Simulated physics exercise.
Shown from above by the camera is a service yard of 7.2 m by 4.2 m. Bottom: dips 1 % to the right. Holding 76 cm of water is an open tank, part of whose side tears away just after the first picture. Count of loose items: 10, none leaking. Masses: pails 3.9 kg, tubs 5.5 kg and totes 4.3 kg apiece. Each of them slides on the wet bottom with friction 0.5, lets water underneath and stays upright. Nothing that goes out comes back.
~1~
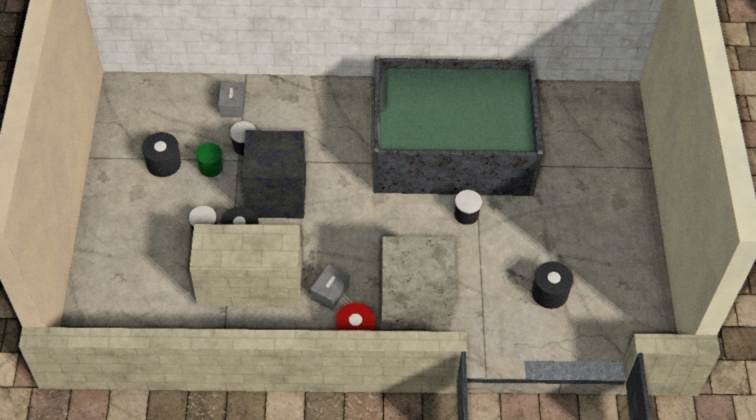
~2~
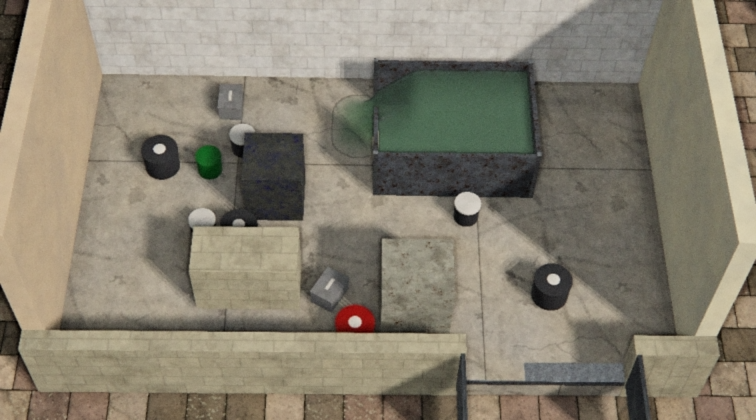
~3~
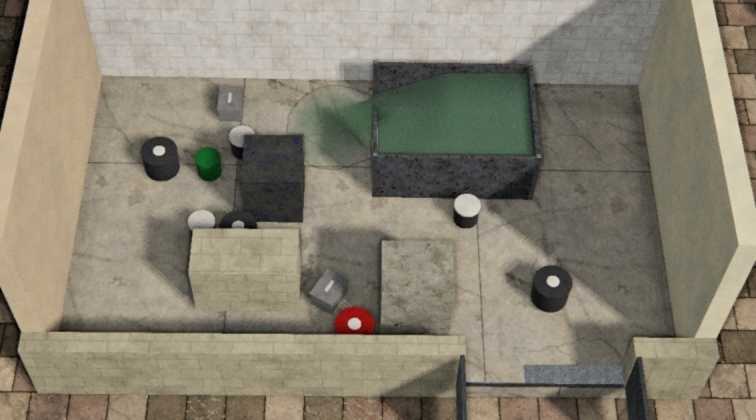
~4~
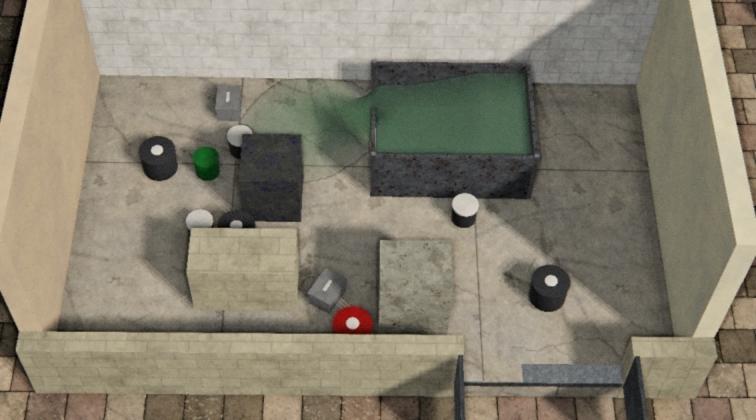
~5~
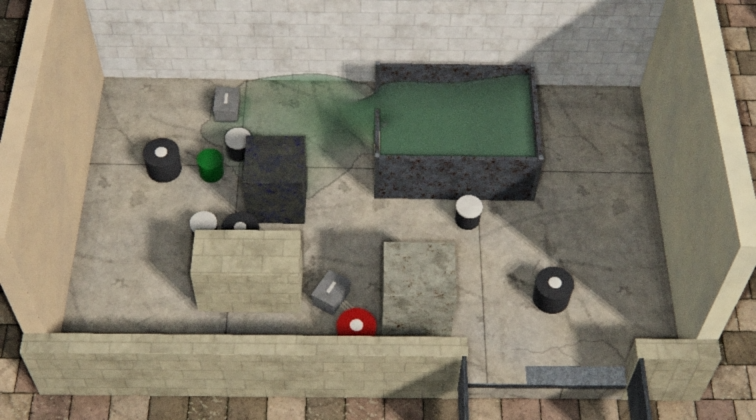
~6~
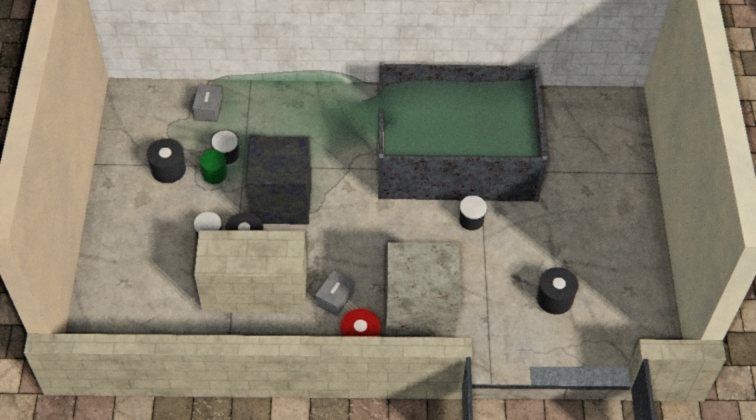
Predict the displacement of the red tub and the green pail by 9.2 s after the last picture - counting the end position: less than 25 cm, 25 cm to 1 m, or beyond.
Well, the red tub goes a great distance, and as for the green pail, it goes a great distance.
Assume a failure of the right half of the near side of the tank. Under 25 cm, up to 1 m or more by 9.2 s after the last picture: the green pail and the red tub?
Then the green pail holds its place, the red tub travels far.
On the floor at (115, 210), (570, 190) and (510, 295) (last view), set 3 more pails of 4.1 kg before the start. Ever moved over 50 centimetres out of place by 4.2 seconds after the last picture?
Beyond it, within it, within it.
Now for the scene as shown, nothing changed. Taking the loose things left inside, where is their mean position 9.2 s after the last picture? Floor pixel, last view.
I'd say about (445, 224) in the last view.
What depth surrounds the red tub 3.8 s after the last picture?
I'd say around 6 cm.
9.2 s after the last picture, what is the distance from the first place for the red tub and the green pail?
200 cm, then 200 cm, roughly.
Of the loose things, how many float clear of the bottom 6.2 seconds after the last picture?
Count: 8.
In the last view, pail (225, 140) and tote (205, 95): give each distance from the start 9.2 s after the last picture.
In turn: 500 cm, 150 cm.
Then, 1.2 s after the last picture the red tub is near (360, 326), 0.0 m from its start, aground; the green pail is near (92, 233), 1.8 m from its start, aground; 0 of 10 are out; 3 afloat.
Then, 3.8 s after the last picture the red tub is near (367, 325), 0.1 m from its start, afloat; the green pail is near (314, 314), 2.6 m from its start, afloat; 0 of 10 are out; 6 afloat.
Then, 6.2 s after the last picture the red tub is near (347, 245), 1.1 m from its start, afloat; the green pail is near (368, 207), 2.1 m from its start, afloat; 0 of 10 are out; 8 afloat.
Then, 9.2 s after the last picture the red tub is near (328, 178), 2.1 m from its start, afloat; the green pail is near (356, 192), 1.8 m from its start, afloat; 0 of 10 are out; 10 afloat.
